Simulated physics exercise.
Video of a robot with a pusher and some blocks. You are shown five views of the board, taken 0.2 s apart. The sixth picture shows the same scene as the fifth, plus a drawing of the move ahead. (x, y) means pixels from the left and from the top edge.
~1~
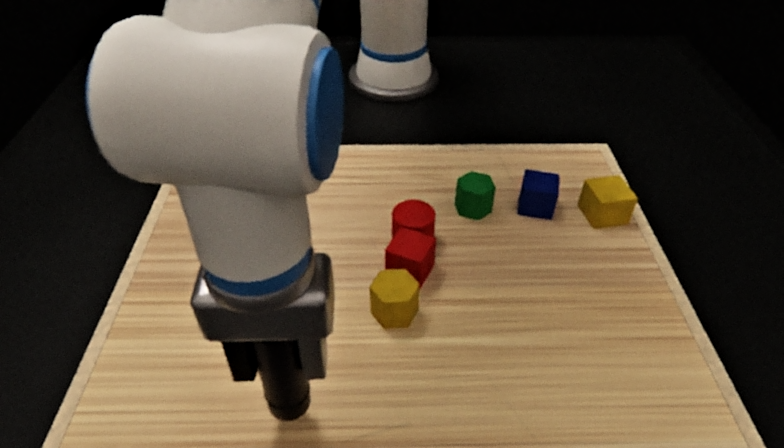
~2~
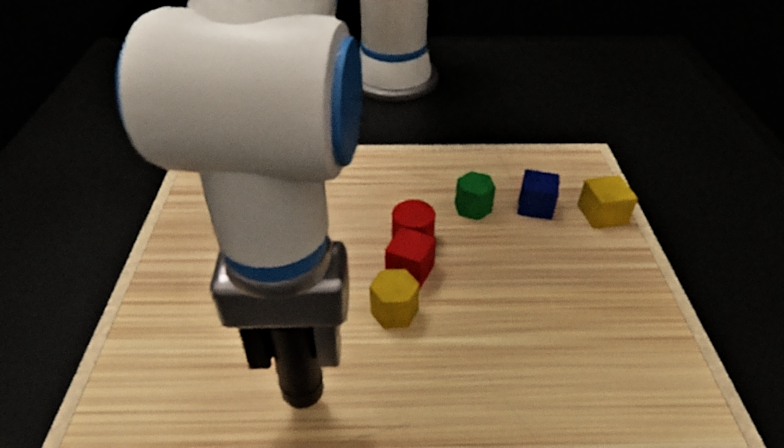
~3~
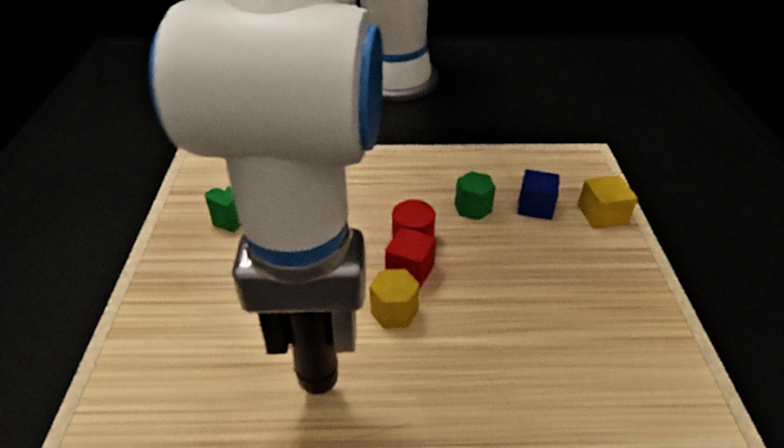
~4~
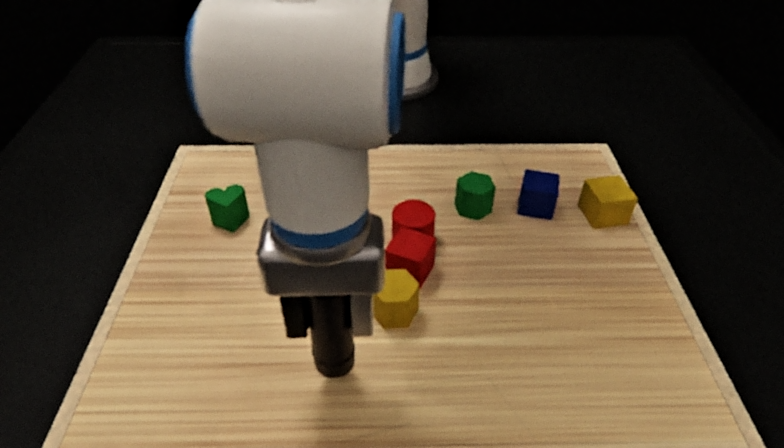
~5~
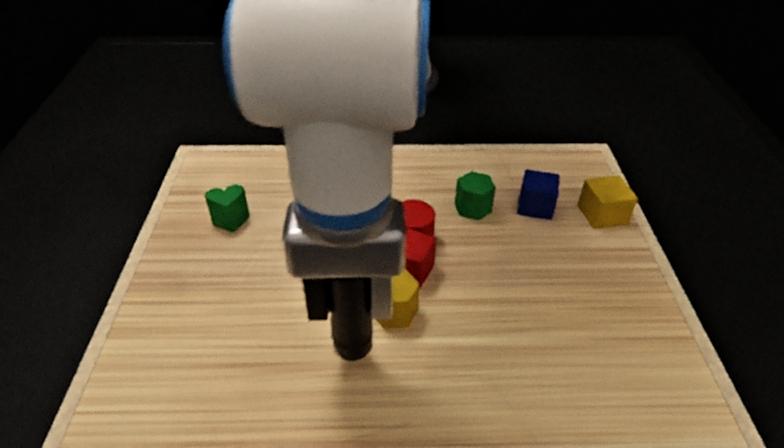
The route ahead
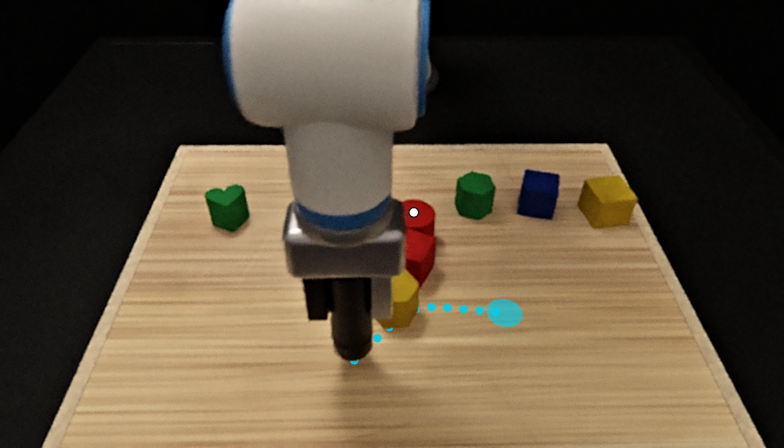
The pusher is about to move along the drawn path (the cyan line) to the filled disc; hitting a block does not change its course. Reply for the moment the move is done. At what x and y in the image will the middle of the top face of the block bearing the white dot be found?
So, by the moment the path ends, you'll find the top centre of the block bearing the white dot at (413, 198).
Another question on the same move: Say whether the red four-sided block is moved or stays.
Well, the red four-sided block shifts from its place.
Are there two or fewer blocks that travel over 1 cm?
No, I don't think so.
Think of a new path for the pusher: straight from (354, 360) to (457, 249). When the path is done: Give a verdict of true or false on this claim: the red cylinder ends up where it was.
That statement is not accurate.
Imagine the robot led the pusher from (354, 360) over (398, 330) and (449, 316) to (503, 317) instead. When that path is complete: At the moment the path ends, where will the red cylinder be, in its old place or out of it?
In the end it has been moved.
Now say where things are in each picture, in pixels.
In the first picture, tip of the pusher (290, 403), middles of tops, yellow hexagon (395, 285), red four-sided block (411, 243), red cylinder (414, 212).
In the second picture, pusher (303, 391), nothing pushed.
In the third picture, pusher (318, 377), nothing pushed.
In the fourth picture, pusher (335, 362), nothing pushed.
In the fifth picture, pusher (353, 346), yellow hexagon (395, 285), red four-sided block (411, 243), red cylinder (414, 212).
The line goes from (354, 360) over (394, 322) and (446, 308) to (505, 313); the dot is on the red cylinder.
On the path given first. One third of the way, pusher (396, 306); yellow hexagon (416, 266); red four-sided block (417, 237), turned 30° anticlockwise; red cylinder (413, 209).
Two thirds of the way, pusher (448, 293); yellow hexagon (447, 251), turned 40° anticlockwise; red four-sided block (425, 224), turned 50° anticlockwise; red cylinder (413, 198).
At the end, pusher (508, 298); yellow hexagon (447, 251), turned 40° anticlockwise; red four-sided block (425, 224), turned 50° anticlockwise; red cylinder (413, 198).
